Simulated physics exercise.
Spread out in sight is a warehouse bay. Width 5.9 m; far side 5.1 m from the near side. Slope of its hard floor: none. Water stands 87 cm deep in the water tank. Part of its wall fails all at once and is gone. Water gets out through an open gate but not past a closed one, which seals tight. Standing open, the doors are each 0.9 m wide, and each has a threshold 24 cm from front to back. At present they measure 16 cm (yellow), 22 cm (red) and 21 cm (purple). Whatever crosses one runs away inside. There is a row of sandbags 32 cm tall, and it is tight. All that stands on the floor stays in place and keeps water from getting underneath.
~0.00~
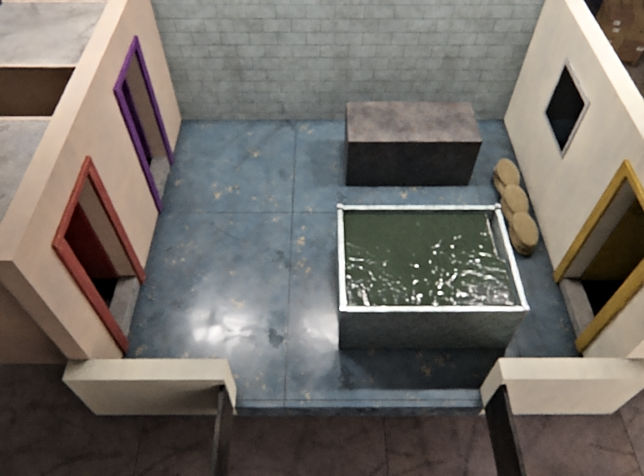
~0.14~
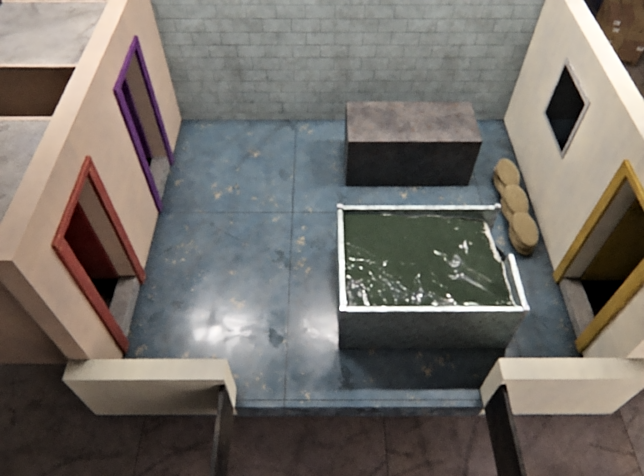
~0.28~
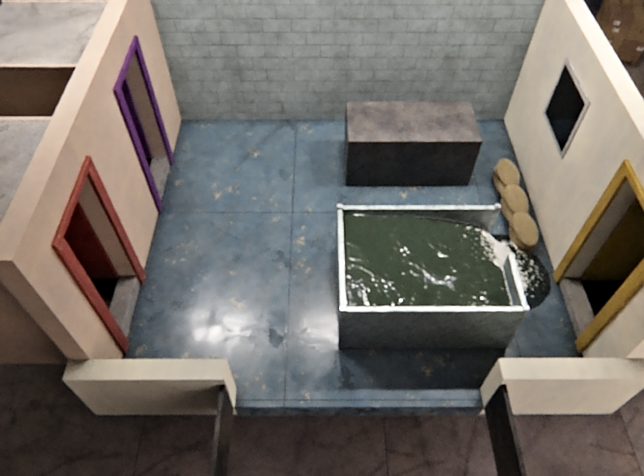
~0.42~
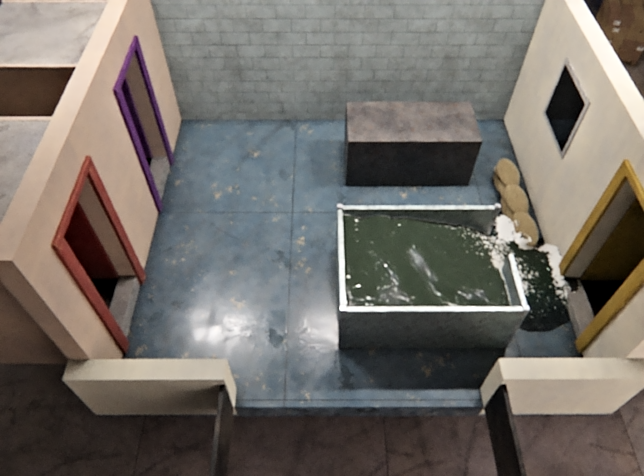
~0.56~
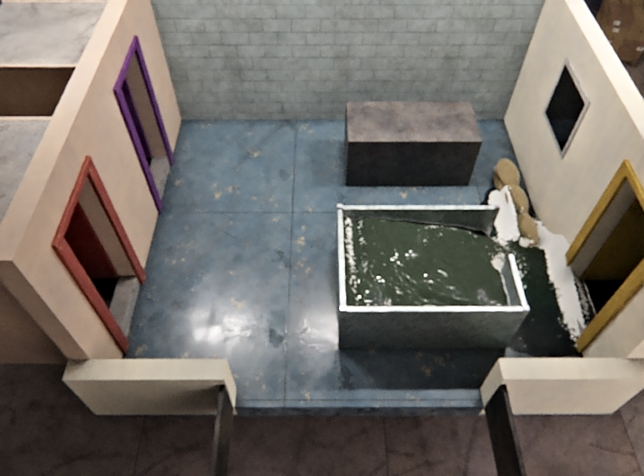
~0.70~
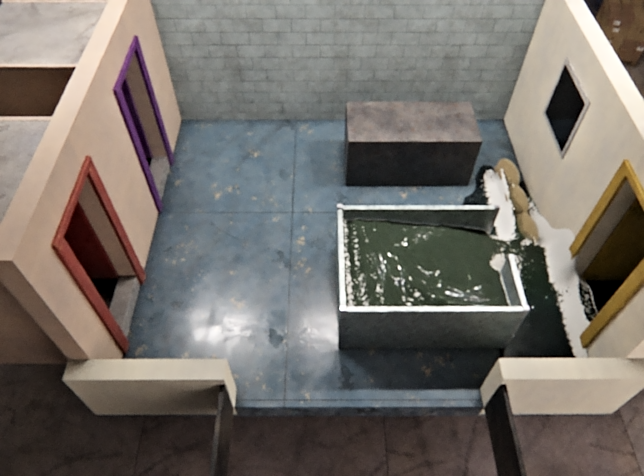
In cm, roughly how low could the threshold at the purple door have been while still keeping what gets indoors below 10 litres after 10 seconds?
About 7.5 cm.
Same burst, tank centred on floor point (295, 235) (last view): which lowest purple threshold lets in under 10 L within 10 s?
About 6.0 centimetres.
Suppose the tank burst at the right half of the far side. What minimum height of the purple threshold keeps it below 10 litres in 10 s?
It needs to be about 14.5 cm high.
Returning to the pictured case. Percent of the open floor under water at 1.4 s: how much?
Close to 20 per cent of it is wet.
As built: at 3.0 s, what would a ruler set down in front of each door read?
Depths, in cm - yellow: 23, red: 0, purple: 0.
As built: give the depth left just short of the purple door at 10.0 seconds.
Some 7.0 centimetres.
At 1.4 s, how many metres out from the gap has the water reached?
Distance from gap: Approx. 3.4 m.
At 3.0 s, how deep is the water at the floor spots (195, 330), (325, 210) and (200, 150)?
In order: Around 1, 2 and 0 cm.
After 1.4 s water covers 20 % of the floor, deepest (60 cm) near (545, 267); it has not reached the purple door.
After 3.0 s water covers 45 % of the floor, deepest (38 cm) near (545, 267); it has not reached the purple door.
After 10.0 s water covers 95 % of the floor, deepest (12 cm) near (498, 121); 7 cm at the purple door, 0 litres in over its 21 cm threshold.
At the purple door as built, the water arrived by 4.4 s and peaked near 11 cm at 7.4 s.
With a threshold of 6 cm, 23 litres would have come in within the 10 s; with 8.5 cm, 4 litres. So under 10 litres takes about 7.5 cm.
